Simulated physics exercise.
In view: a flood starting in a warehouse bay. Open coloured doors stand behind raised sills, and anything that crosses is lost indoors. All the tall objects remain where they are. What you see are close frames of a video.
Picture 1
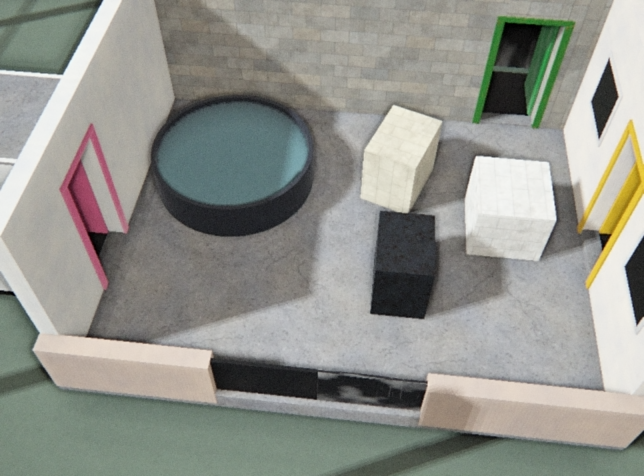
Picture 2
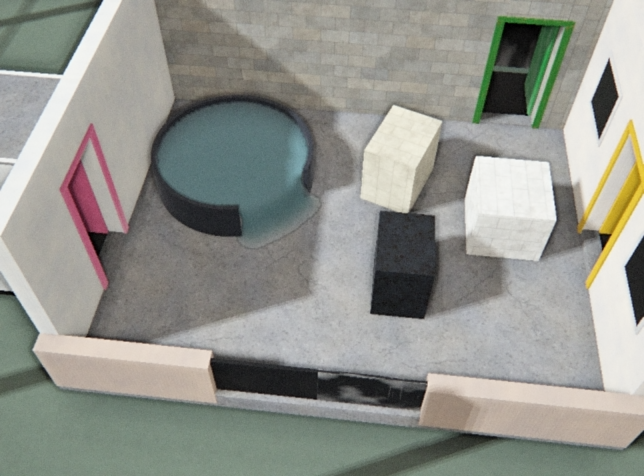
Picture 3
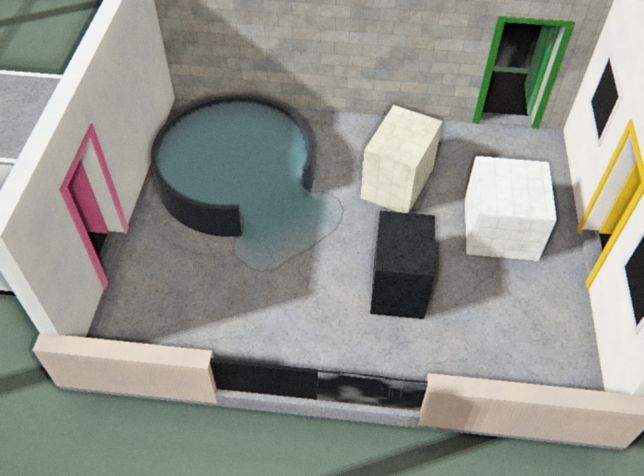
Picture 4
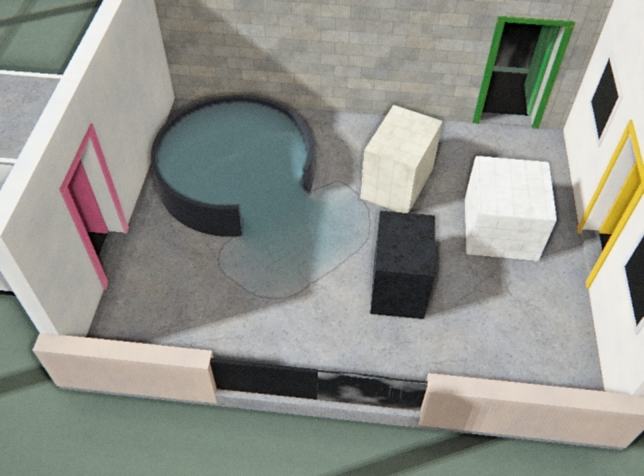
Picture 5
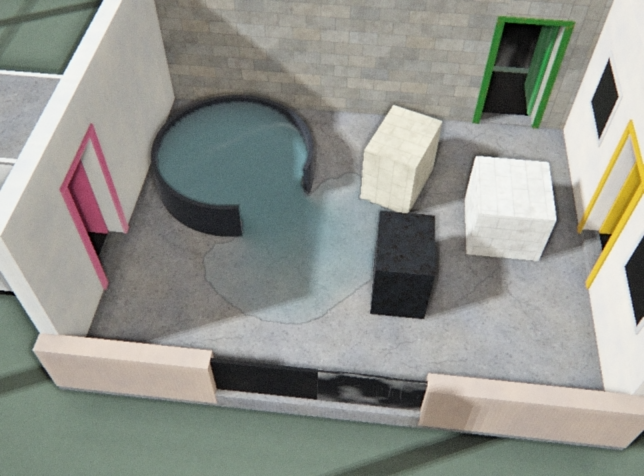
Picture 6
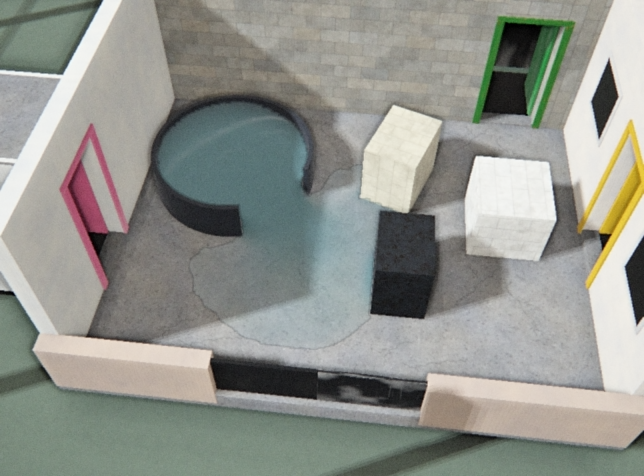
In a walled bay with pink, green and yellow doorways, a round dark-rimmed pool sits full and still beside three blocks. A gap opens in its lower right side and water pours out, spreading across the grey floor toward the front and reaching the black block in a wide, thin sheet.
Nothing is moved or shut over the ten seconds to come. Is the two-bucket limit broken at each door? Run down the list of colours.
Pink door: Limit broken, green door: Limit broken, yellow door: Limit kept.
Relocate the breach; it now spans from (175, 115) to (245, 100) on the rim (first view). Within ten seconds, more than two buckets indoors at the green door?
The green one tops the limit.
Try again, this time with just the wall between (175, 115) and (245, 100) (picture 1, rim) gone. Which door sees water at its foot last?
That is the door marked yellow.
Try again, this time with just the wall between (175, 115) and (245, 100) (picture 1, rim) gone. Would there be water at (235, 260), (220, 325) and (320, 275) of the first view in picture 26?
Bone-dry, submerged, bone-dry.
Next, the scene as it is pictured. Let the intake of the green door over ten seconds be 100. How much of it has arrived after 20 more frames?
Roughly 0 per cent.
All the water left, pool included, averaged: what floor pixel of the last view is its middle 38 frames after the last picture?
Around pixel (338, 250).
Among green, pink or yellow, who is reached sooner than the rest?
The yellow one.
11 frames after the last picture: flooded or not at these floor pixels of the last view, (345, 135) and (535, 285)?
Same order as asked: Dry as before, drenched.
A moment on, water covers 30 % of the floor; the pink door not reached, the green door not reached, the yellow door not reached.
Next, water covers 40 % of the floor; the pink door not reached, the green door not reached, the yellow door wet at the sill, nothing in.
Then, water covers 60 % of the floor; the pink door not reached, the green door wet at the sill, nothing in, the yellow door wet at the sill, nothing in.
Later, water covers 85 % of the floor; the pink door under two buckets in, the green door under two buckets in, the yellow door wet at the sill, nothing in.
In the end, water covers 100 % of the floor; the pink door over two buckets in, the green door over two buckets in, the yellow door wet at the sill, nothing in.
